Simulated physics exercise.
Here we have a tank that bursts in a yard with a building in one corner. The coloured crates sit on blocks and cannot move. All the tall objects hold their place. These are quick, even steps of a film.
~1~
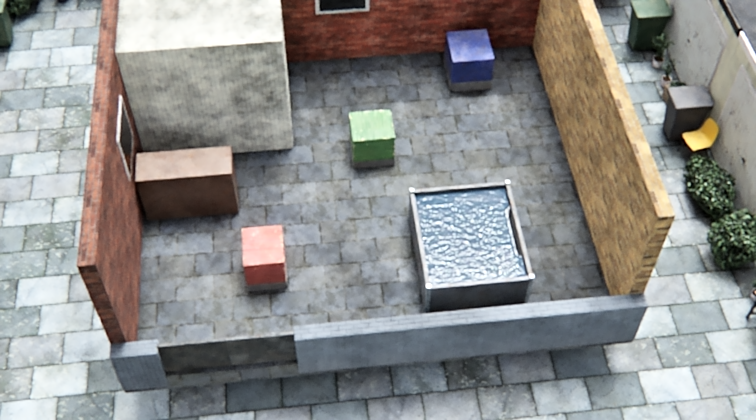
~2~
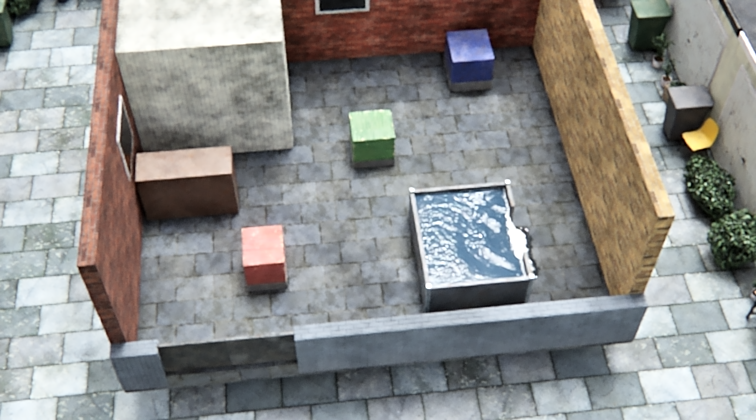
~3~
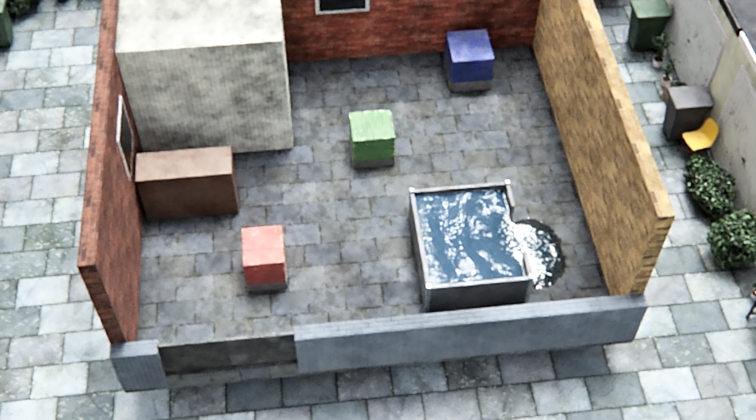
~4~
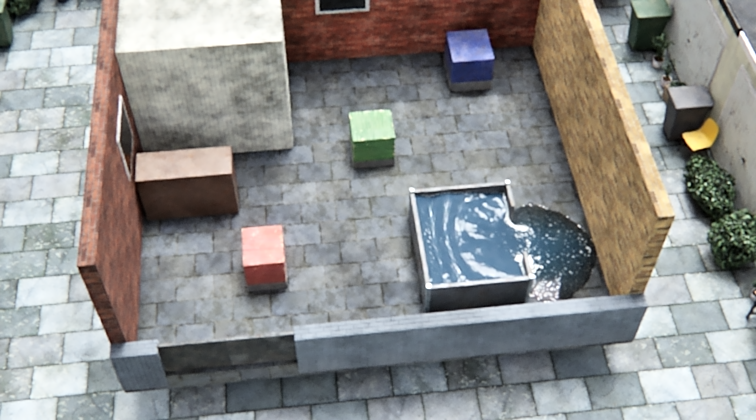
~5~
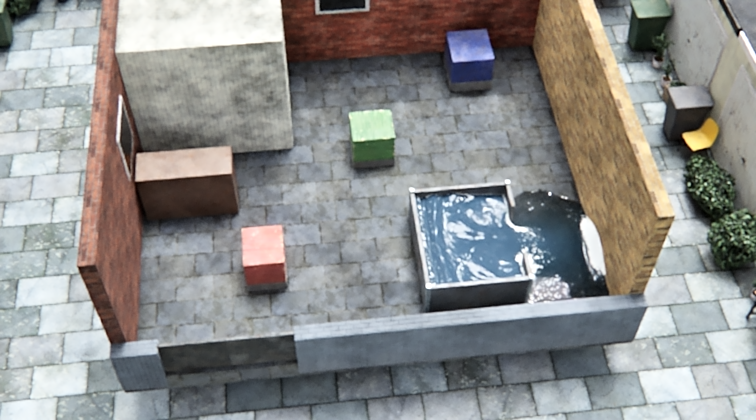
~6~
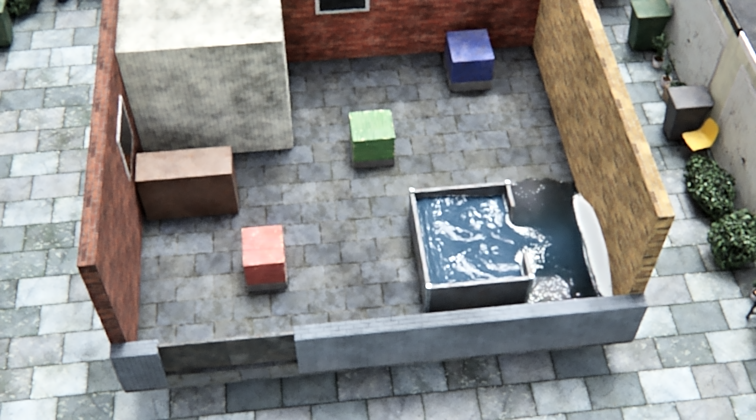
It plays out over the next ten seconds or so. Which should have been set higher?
In the end: The red crate escapes dry; the blue crate escapes dry; the green crate escapes dry.
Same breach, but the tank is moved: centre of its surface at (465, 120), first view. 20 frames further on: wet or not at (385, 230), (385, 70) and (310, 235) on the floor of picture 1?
One after the other: No water, flooded, clear.
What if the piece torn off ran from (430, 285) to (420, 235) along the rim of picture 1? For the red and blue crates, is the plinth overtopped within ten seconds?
Red crate ends up wet, blue crate stays dry.
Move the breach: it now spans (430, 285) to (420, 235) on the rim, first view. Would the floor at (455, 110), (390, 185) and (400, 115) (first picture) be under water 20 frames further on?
In turn: No water, no water, free of water.
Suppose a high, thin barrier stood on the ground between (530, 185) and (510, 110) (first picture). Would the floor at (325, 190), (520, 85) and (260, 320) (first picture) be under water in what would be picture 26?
One after the other: Not flooded, under water, under water.
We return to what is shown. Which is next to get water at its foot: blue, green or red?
I say the blue one.
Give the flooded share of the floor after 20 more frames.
I make it 40 per cent.
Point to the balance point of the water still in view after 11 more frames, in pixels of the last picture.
At about (506, 247).
A moment on, water covers 10 % of the floor; the red crate not reached, the blue crate not reached, the green crate not reached.
Next, water covers 25 % of the floor; the red crate not reached, the blue crate water round its plinth, the green crate not reached.
Then, water covers 40 % of the floor; the red crate water round its plinth, the blue crate water round its plinth, the green crate not reached.
Later, water covers 65 % of the floor; the red crate water round its plinth, the blue crate water round its plinth, the green crate water round its plinth.
In the end, water covers 90 % of the floor; the red crate stayed above the water, the blue crate stayed above the water, the green crate stayed above the water.
